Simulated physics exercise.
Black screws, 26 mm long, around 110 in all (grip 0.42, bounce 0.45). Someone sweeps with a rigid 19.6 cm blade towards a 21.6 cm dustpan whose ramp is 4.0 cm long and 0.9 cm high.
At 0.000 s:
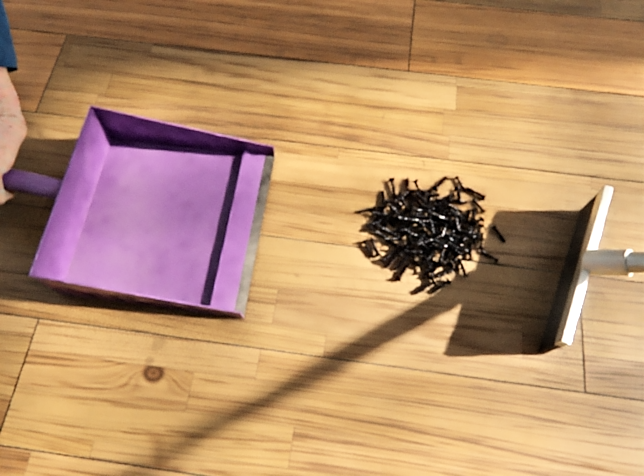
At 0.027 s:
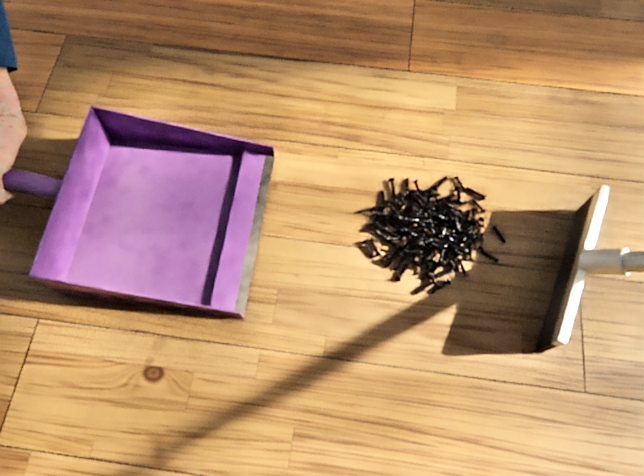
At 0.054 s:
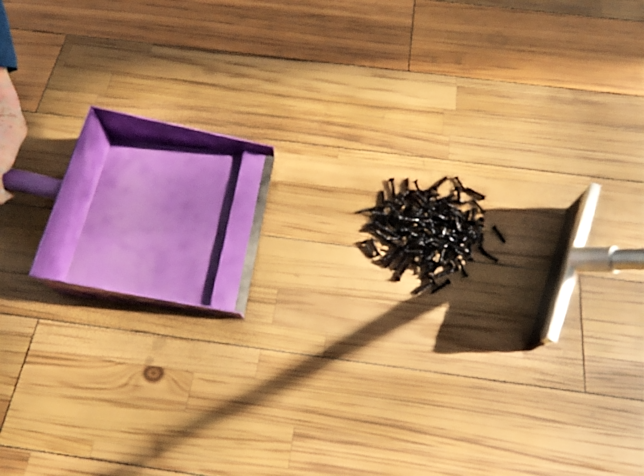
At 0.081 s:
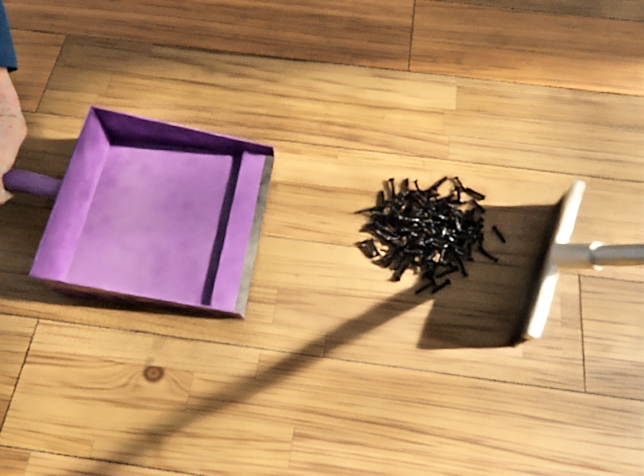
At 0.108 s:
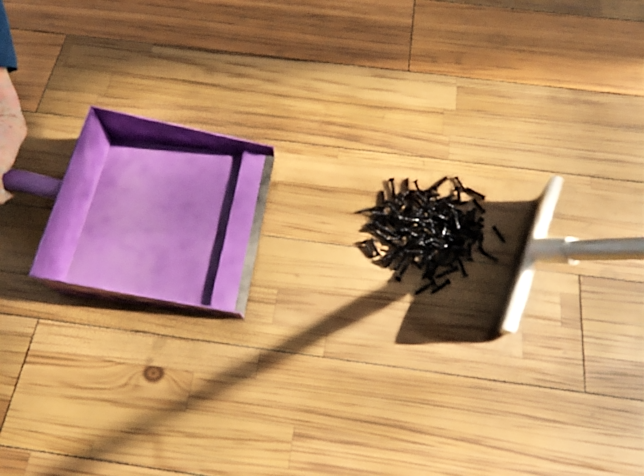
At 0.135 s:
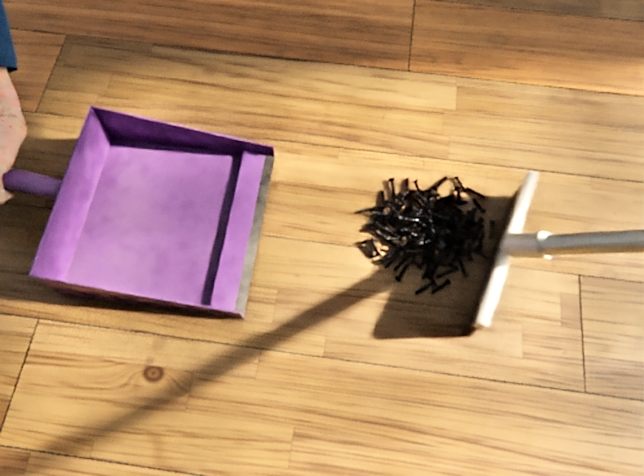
The clip opens on a wooden floor with a purple dustpan held by a hand at the left, a loose pile of black screws near the middle, and a flat blade on a pole at the right. The blade slides left across the boards, its shadow moving with it, and reaches the pile's right edge.
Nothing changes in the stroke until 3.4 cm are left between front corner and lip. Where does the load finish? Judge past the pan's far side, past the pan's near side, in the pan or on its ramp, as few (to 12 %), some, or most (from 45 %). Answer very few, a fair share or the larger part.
Far side a fair share, near side very few, pan a fair share.
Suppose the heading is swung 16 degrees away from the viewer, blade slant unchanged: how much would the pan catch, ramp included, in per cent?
In that case some 15 per cent.
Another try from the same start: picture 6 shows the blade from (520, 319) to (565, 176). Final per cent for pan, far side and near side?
Pan 10, far 45, near 0.
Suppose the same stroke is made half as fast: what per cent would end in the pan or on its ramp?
Then about 5 per cent.
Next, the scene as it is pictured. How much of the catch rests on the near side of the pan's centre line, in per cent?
Roughly 10 per cent.
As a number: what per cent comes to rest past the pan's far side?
About 30 per cent.
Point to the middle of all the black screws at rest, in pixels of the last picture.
At about (278, 179).
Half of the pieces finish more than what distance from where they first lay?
About 20 cm.
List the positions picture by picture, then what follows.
Blade from (562, 342) to (603, 194), moved 0.0 cm, 0 of the pieces shifted so far; middle of the pieces at (432, 230); pan at (158, 220), in the first frame.
Blade from (558, 341) to (600, 193), moved 0.4 cm, 0 of the pieces shifted so far; middle of the pieces at (432, 230), in the second frame.
Blade from (547, 338) to (590, 191), moved 1.5 cm, 0 of the pieces shifted so far; middle of the pieces at (432, 230), in the third frame.
Blade from (530, 334) to (574, 188), moved 3.3 cm, 0 of the pieces shifted so far; middle of the pieces at (432, 230), in the fourth frame.
Blade from (506, 329) to (553, 184), moved 5.8 cm, 0 of the pieces shifted so far; middle of the pieces at (432, 230), in the fifth frame.
Blade from (480, 323) to (529, 179), moved 8.5 cm, 2 of the pieces shifted so far; middle of the pieces at (432, 230); pan at (158, 220). Its pace works out near 1.00 m/s, heading 5 degrees away from the viewer's side, in the sixth frame.
After 0.26 s, middle of the blade 16 cm from the lip; 0 % over the lip, far side 5 %, near side 0 %.
After 0.34 s, middle of the blade 8 cm from the lip; 0 % over the lip, far side 20 %, near side 0 %.
Then, at 0.56 s, middle of the blade 6 cm from the lip; 20 % over the lip, far side 30 %, near side 0 %.
In the end, at 1.3 s, far side 30 %, near side 0 %, pan 20 %, in front of the lip or behind the blade 55 %.
